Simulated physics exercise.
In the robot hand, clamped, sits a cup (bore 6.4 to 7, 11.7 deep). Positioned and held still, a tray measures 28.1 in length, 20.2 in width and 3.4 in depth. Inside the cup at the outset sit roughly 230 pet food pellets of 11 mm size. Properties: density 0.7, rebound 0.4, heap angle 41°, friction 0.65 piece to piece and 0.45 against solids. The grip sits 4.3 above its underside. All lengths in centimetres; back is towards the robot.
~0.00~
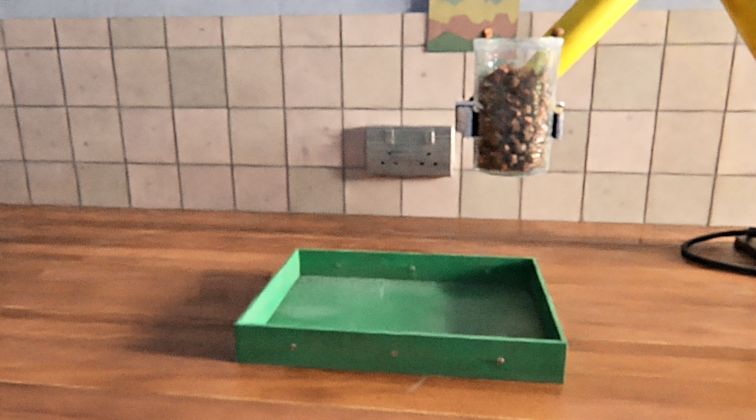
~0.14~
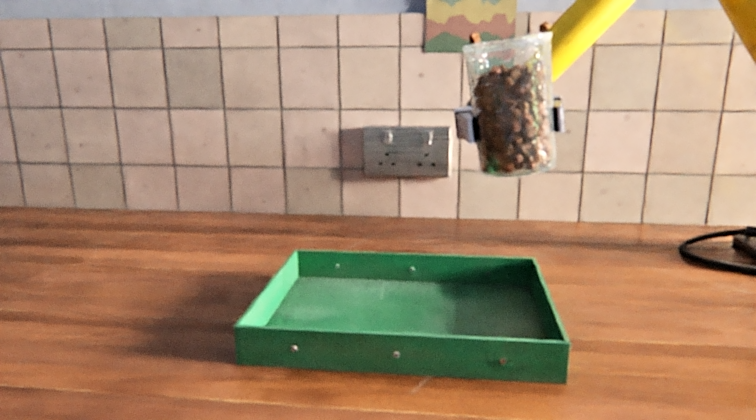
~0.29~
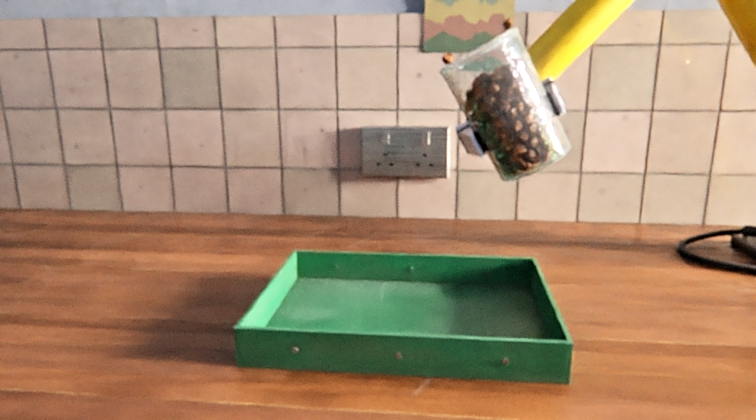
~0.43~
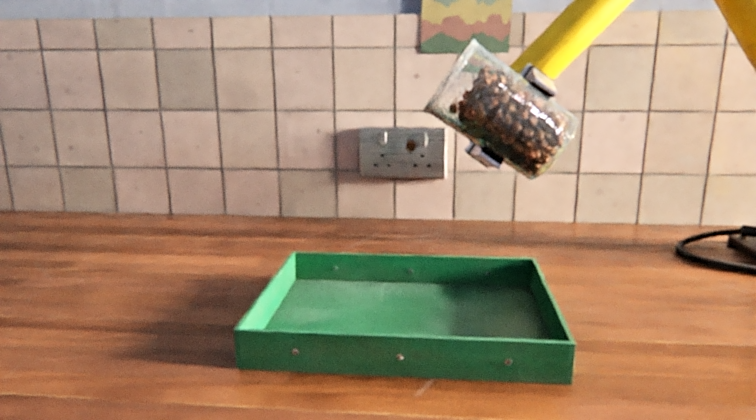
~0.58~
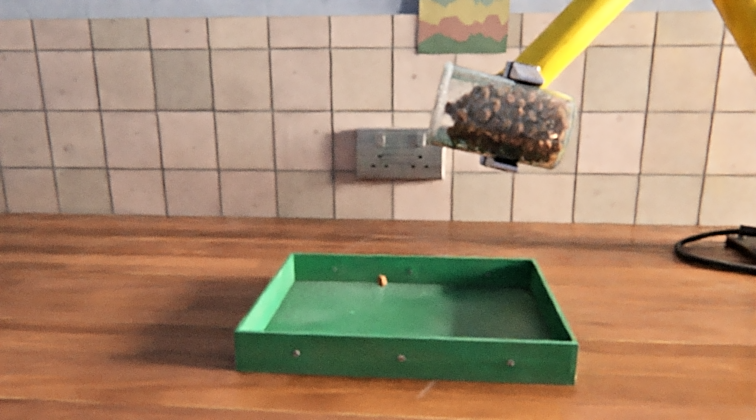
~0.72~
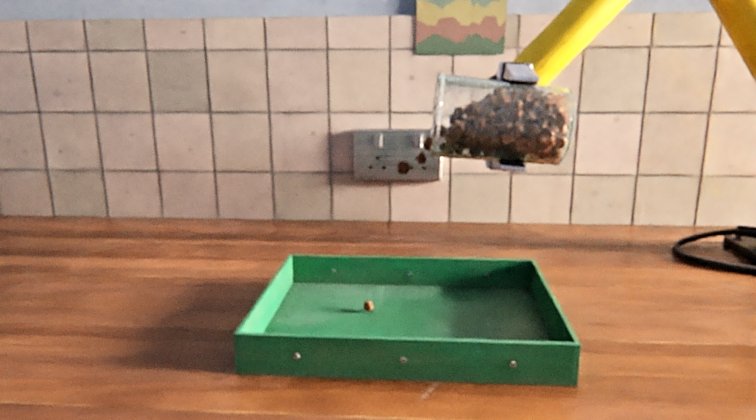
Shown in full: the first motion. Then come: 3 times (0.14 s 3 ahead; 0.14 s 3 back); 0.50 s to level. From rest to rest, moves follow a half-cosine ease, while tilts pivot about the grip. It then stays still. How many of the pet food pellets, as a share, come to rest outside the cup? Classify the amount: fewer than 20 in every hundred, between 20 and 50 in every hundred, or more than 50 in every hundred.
Between 20 and 50 in every hundred.
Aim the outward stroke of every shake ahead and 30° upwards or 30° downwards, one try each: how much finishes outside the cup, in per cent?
It comes to around 30 per cent on the first try and around 10 per cent on the second.
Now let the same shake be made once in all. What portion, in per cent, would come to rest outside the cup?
About 10 %.
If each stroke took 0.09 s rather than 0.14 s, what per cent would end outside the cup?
That change gives some 55 percent.
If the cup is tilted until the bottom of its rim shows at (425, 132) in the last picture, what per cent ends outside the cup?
Close to 5 in a hundred.
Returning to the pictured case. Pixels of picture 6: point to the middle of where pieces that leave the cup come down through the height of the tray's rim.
Their middle sits near (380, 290).
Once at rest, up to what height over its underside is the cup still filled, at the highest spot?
Height at rest: About 8.5 centimetres.
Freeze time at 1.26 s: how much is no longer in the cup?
So far around 15 % is out.
After 1.26 s, tilted 85° forward, highest piece 23 above the table; 192 in the cup, 25 in the tray, 14 in flight or on a rim.
After 1.79 s, tilted 47° forward, highest piece 24 above the table; 171 in the cup, 58 in the tray, 2 in flight or on a rim.
After 2.26 s, level, highest piece 26 above the table; 171 in the cup, 60 in the tray.
After 3.31 s, level, highest piece 25 above the table; 171 in the cup, 60 in the tray.
In the end, 171 in the cup, 60 in the tray. That is 26 % outside the cup.
